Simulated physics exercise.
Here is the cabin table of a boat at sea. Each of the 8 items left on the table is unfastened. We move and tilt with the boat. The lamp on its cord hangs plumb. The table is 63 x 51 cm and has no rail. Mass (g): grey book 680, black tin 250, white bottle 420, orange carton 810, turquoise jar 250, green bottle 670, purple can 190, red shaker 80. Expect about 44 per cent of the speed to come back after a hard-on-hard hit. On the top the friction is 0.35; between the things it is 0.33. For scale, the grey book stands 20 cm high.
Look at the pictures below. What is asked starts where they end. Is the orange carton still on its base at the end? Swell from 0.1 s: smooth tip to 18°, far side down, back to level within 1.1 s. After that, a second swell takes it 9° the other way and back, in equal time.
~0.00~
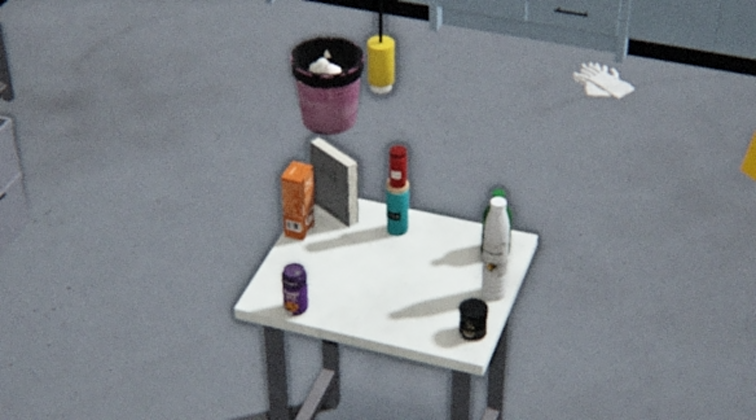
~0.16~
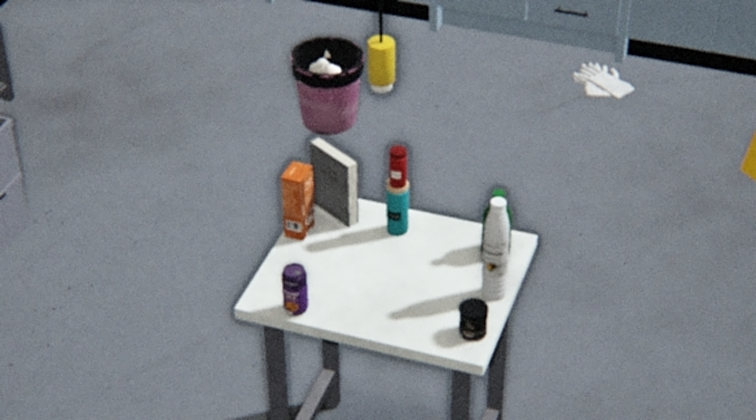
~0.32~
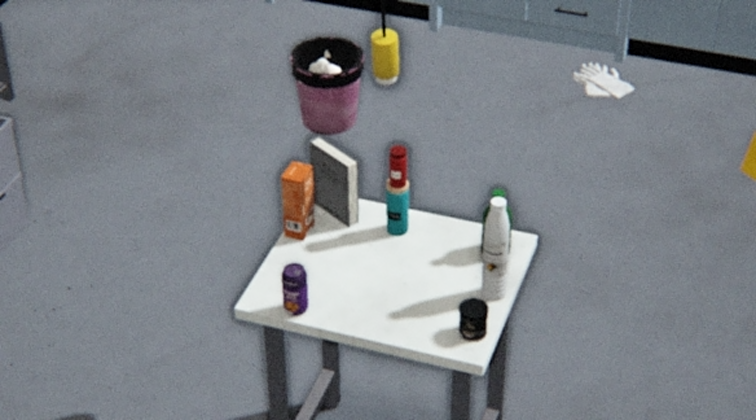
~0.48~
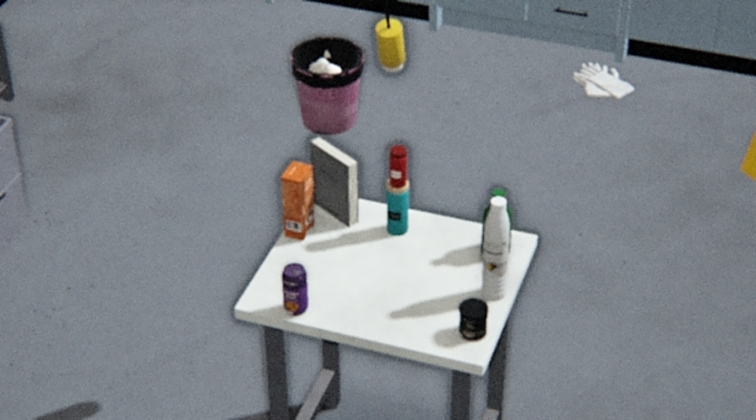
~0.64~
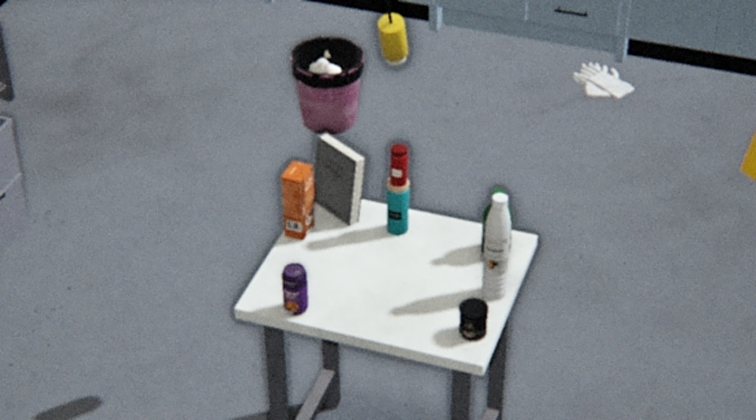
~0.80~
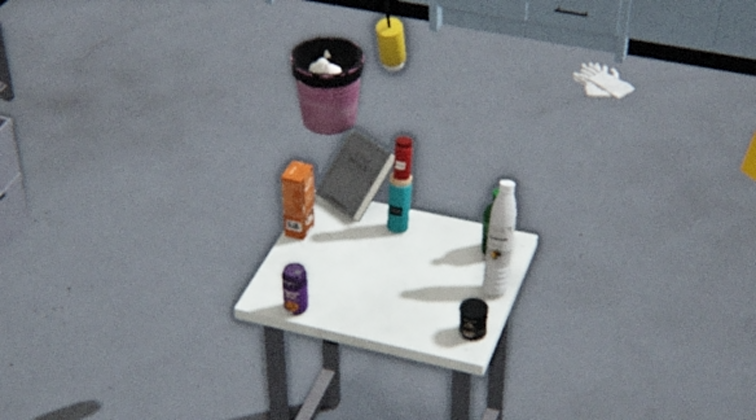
Yes.
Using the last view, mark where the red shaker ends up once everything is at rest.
It ends up at about (440, 392).
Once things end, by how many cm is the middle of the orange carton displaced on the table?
Net shift near 0 cm.
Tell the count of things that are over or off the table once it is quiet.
4 of them.
After 1.10 s, floor tilted 1°, far side down; grey book, white bottle, turquoise jar and red shaker now off the table.
After 1.30 s, floor tilted 1°, near side down.
After 1.60 s, floor tilted 7°, near side down.
After 2.00 s, floor tilted 5°, near side down.
In the end (2.8 s), off the table and tipped over, grey book, white bottle, turquoise jar and red shaker; the other 4 under 5 cm from the start. At the end, from the last picture's camera, orange carton near (298, 201).
